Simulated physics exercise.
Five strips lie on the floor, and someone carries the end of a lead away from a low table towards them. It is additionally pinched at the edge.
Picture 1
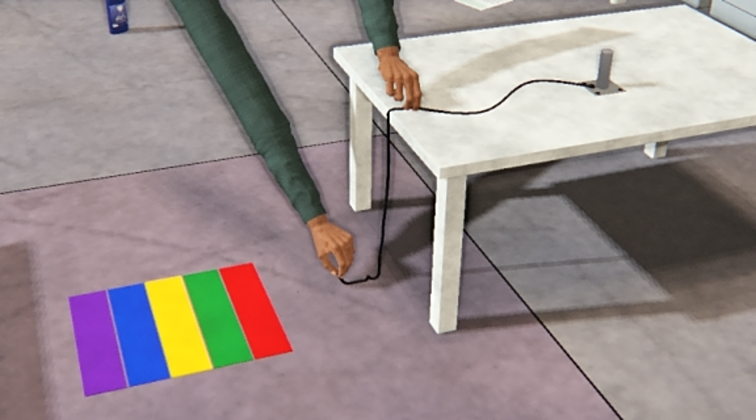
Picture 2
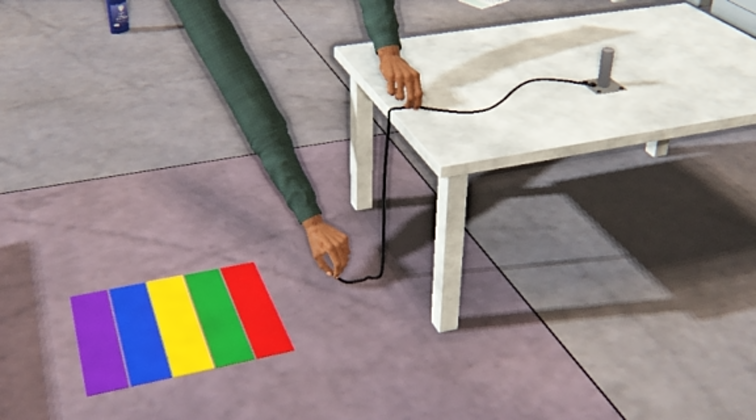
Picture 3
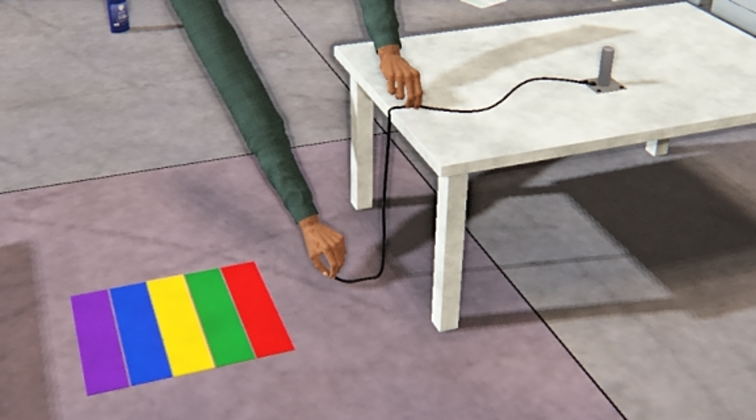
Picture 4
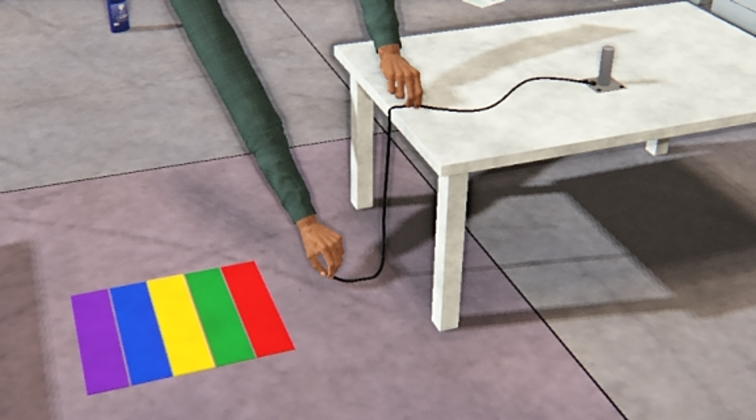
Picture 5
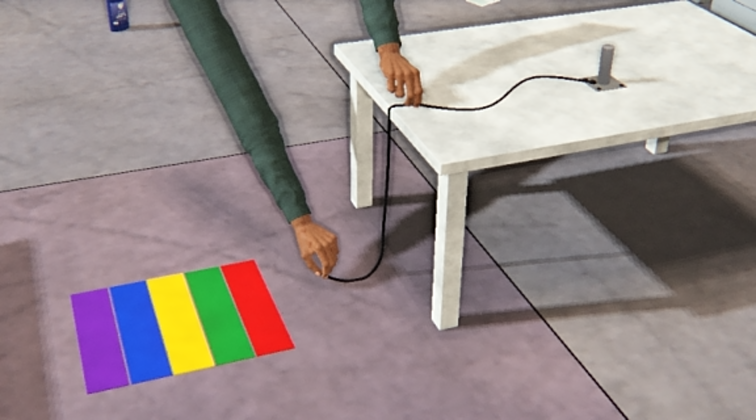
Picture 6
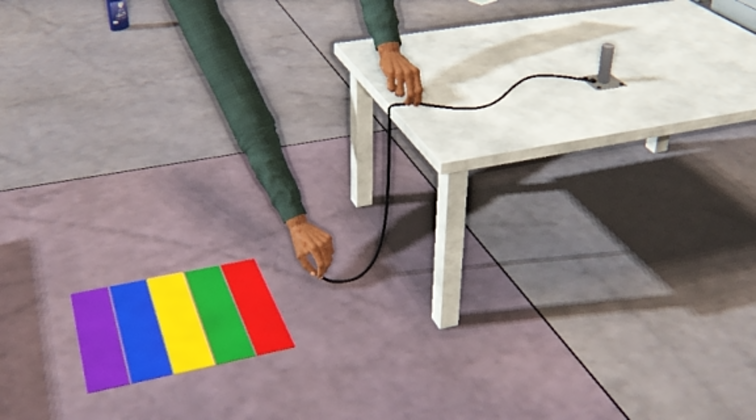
We see one hand pinching a black cord at the edge of a low white table while the other draws its lower end slightly left above the floor, near five coloured strips, the hanging loop widening a little.
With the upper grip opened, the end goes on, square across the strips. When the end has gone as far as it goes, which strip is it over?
It is over the yellow strip.
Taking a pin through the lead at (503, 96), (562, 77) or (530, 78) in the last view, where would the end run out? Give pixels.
Estimated spots in sequence: (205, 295), (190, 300), (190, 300).
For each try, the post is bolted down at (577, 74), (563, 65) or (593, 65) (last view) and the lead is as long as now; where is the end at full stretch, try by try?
First (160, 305), then (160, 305), and last (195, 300).
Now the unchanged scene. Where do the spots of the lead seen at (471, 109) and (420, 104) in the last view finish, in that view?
They finish at (436, 104) and (389, 117) respectively.
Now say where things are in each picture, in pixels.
End (338, 274); red (267, 337); green (227, 346); yellow (187, 354); blue (145, 363); purple (102, 372), in the first frame.
End (334, 274); lead through (557, 80) (508, 96) (450, 112) (388, 131) (384, 198) (383, 264), in the second frame.
End (330, 274), in the third frame.
End (327, 274); lead through (558, 79) (509, 94) (450, 110) (389, 130) (385, 197) (382, 263), in the fourth frame.
End (322, 274), in the fifth frame.
End (317, 274); lead through (557, 76) (509, 92) (450, 108) (389, 128) (388, 194) (374, 260), in the sixth frame.
Soon after, end near (254, 287); over red.
Then, end near (205, 297); over green.
At full stretch, end near (176, 303); over yellow. It halts on the yellow strip.
